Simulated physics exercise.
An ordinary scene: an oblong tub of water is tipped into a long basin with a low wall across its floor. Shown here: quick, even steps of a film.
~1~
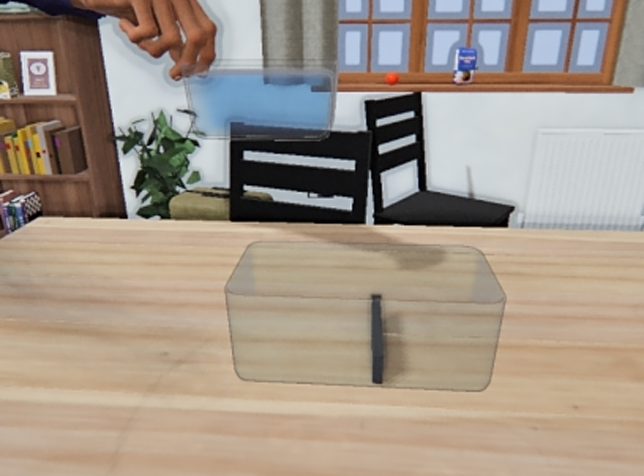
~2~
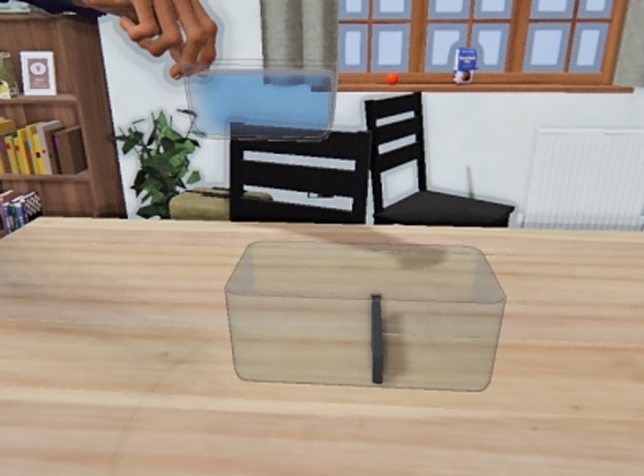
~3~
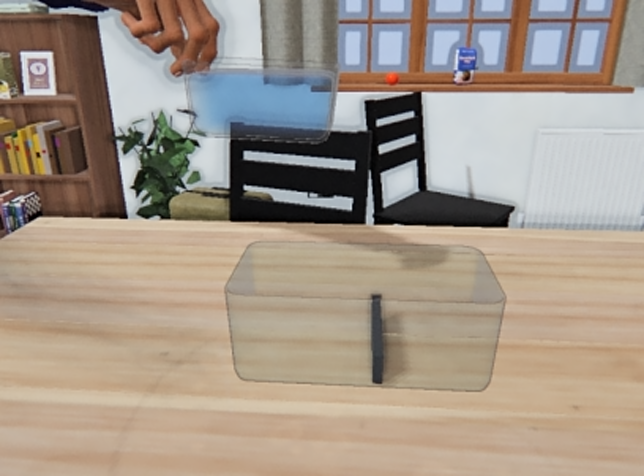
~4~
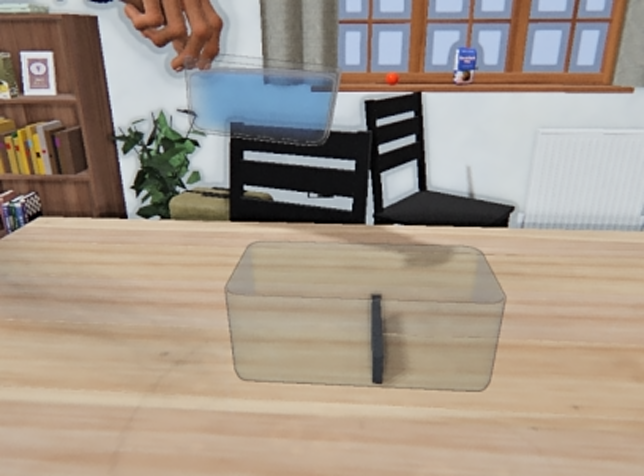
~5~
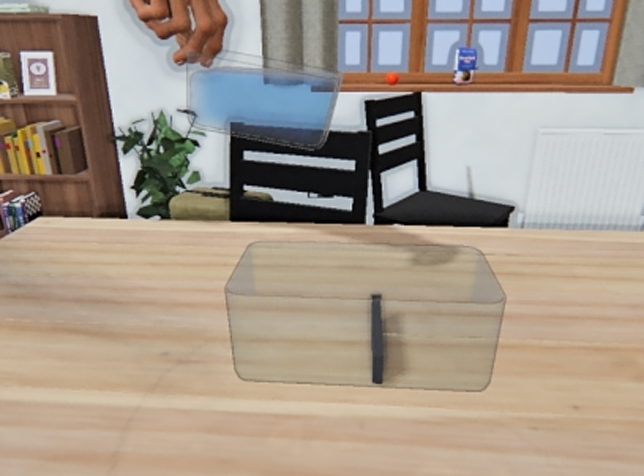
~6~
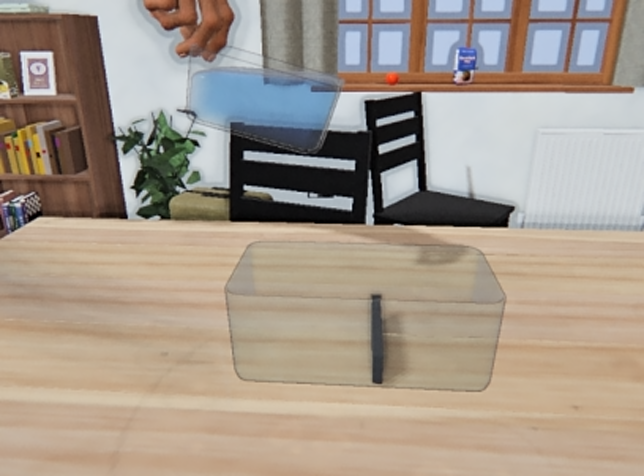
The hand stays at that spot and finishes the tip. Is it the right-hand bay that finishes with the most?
Yes.
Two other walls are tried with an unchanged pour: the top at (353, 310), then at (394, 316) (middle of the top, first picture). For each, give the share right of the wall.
Near 75 % and 55 %.
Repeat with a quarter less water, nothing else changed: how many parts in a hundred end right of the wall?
Estimated share: Around 60 %.
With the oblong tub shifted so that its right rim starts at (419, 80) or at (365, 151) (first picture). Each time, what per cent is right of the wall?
Roughly 60 percent on the first try and 65 percent on the second.
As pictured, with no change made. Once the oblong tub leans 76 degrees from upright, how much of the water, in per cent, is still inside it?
Around 35 in a hundred.
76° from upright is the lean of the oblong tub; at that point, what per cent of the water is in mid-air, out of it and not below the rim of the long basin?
Something close to 50 percent of it.
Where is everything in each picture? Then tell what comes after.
The first picture shows tilt 0°; pouring edge (336, 65); surface from (200, 73) to (334, 74); the long basin's rim runs from (238, 266) to (492, 274); the wall's top is at (377, 324).
The second picture shows tilt 1°; pouring edge (337, 65); surface from (200, 73) to (334, 75).
The third picture shows tilt 2°; pouring edge (338, 68); surface from (201, 72) to (335, 75).
The fourth picture shows tilt 6°; pouring edge (339, 72); surface from (201, 71) to (336, 77).
The fifth picture shows tilt 10°; pouring edge (340, 78); surface from (202, 71) to (338, 78).
The sixth picture shows tilt 15°; pouring edge (342, 85); surface from (204, 73) to (341, 79).
A moment on, the tilt is 76° and 34 per cent is still to pour, 1 is left of the wall and 12 right of it.
Next, the tilt is 106° and 5 per cent is still to pour, 16 is left of the wall and 64 right of it.
Then the tilt is 108° and 0 per cent is still to pour, 30 is left of the wall and 62 right of it.
Later the tilt is 108° and 0 per cent is still to pour, 32 is left of the wall and 60 right of it.
At rest 32 per cent lies left of the wall, 60 right of it and 8 outside.
